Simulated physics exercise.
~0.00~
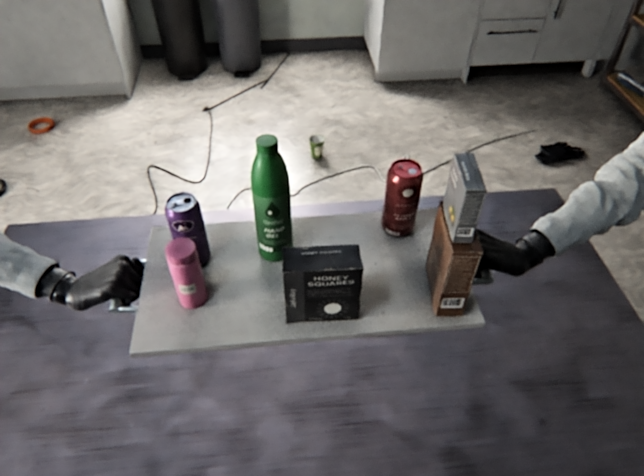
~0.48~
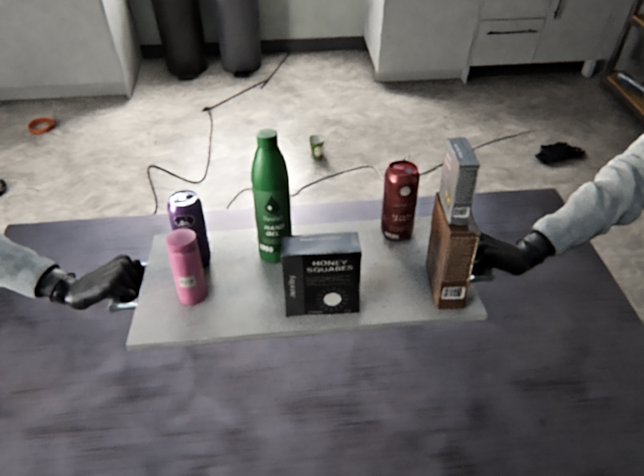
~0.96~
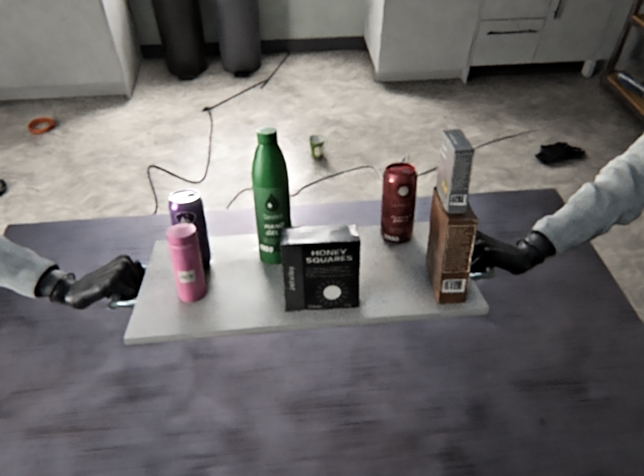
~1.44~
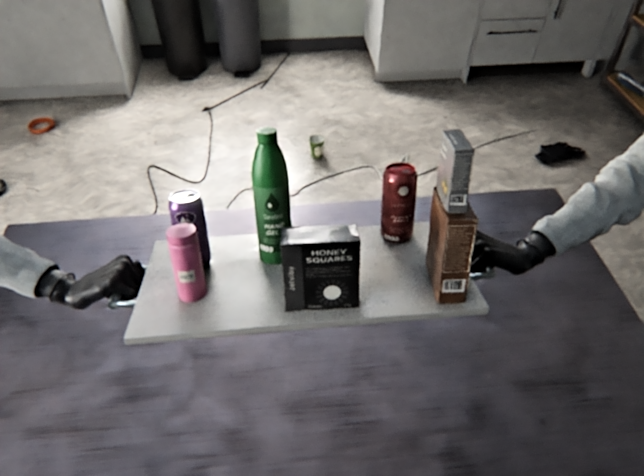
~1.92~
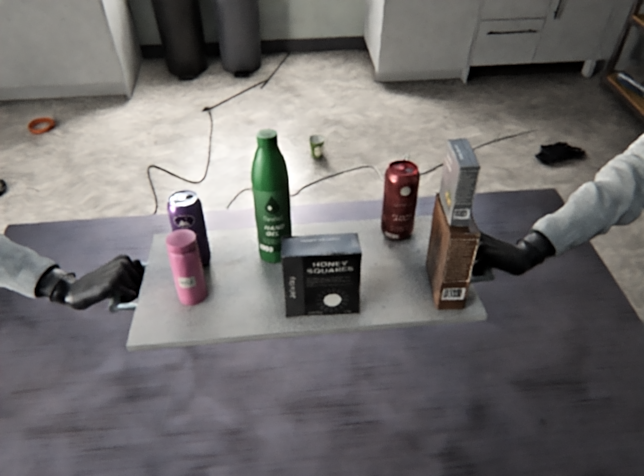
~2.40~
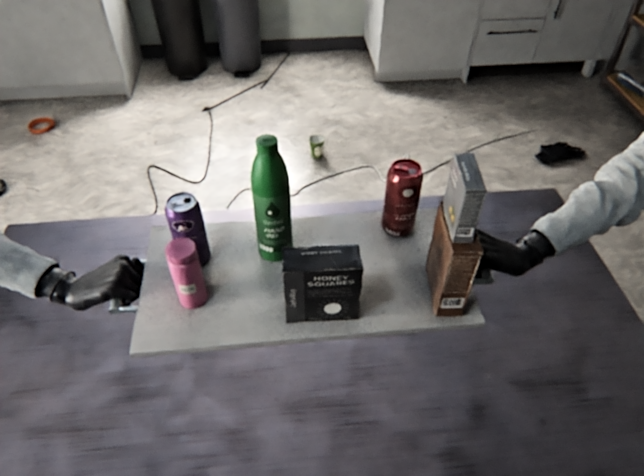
To begin with, two black-gloved hands hold a flat, rimless tray level above a dark table, carrying a green bottle, a purple can, a pink shaker, a red can, a black packet, and a grey packet standing on a brown one. The hands tip the tray so that its far edge dips, and everything leans gently away with it. They keep it tilted for a moment, and nothing slides or topples. Then the tray eases back towards level. Finally it is flat again, with all seven items upright in their places, the grey packet still on top of the brown one.
